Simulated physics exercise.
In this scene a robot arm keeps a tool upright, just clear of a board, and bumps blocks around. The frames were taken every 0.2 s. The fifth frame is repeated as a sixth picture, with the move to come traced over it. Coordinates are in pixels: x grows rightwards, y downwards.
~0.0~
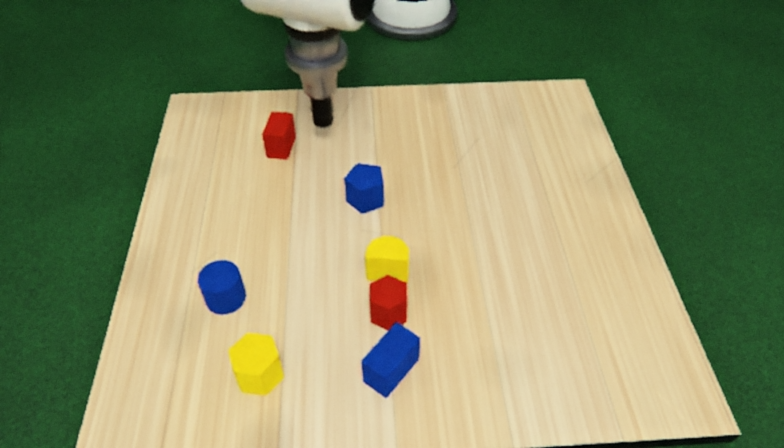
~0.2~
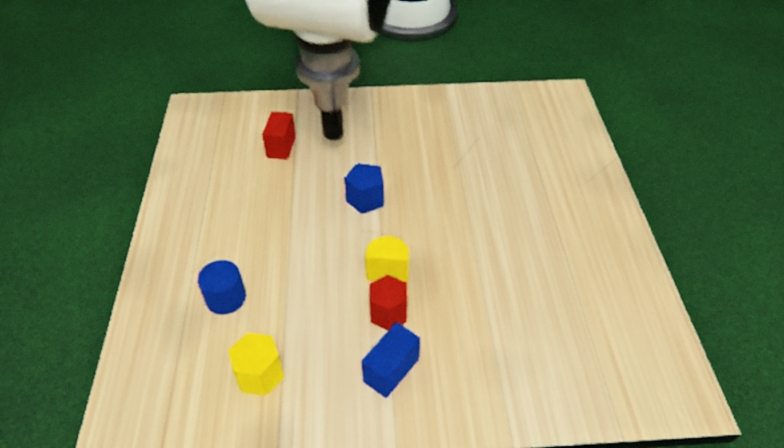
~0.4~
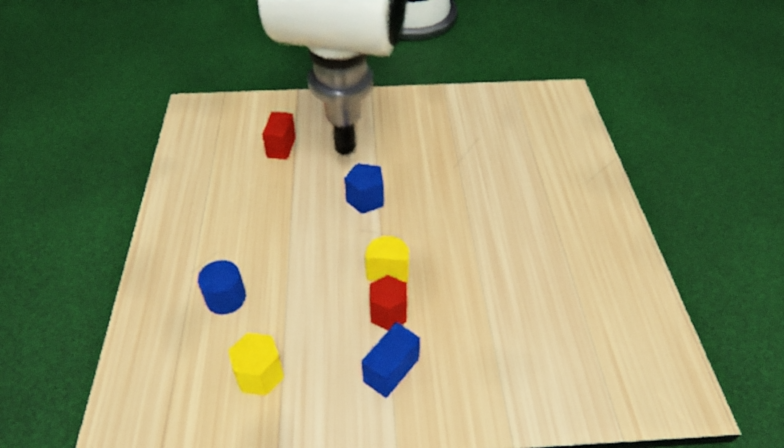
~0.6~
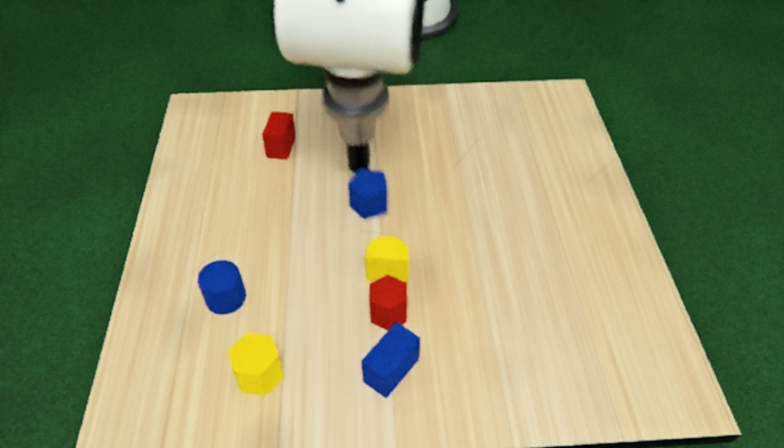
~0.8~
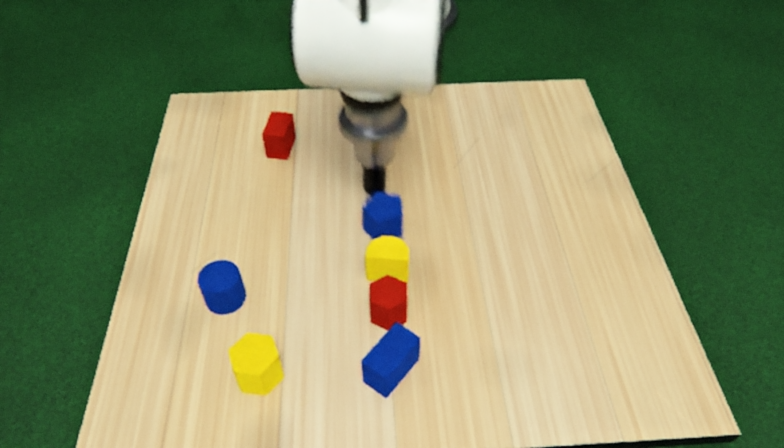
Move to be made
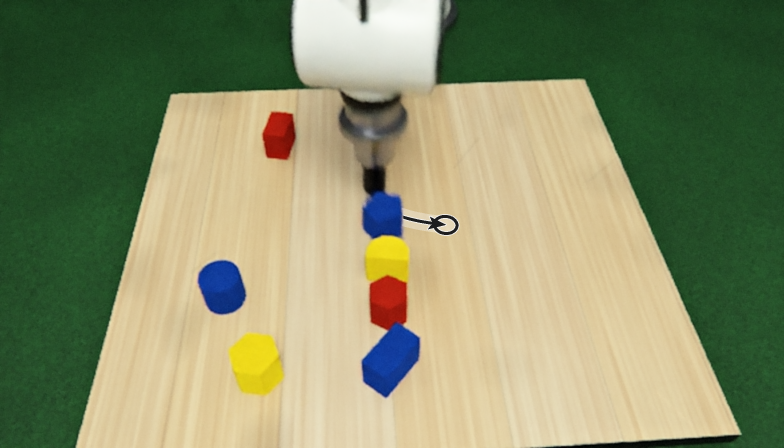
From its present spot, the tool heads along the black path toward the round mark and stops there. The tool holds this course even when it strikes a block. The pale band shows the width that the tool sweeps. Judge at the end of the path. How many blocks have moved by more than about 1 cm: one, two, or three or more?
The answer will be one.
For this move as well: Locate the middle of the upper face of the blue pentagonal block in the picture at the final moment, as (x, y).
The answer is (395, 217).
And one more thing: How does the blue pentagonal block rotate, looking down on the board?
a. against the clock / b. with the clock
I'll go with b - with the clock.
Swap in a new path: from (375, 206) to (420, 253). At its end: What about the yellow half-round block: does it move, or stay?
It leaves its spot.
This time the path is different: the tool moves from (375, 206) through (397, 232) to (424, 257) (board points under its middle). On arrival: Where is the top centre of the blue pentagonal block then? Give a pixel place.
I'd expect the centre of its top face to be at (407, 254).
Path on the board, from (375, 206) via (408, 219), ending at (446, 225).
What follows on the original path. Halfway along, tool at (410, 202); blue pentagonal block at (395, 217), turned 35° clockwise.
At the end, tool at (447, 208); blue pentagonal block at (395, 217), turned 35° clockwise; yellow half-round block in place.
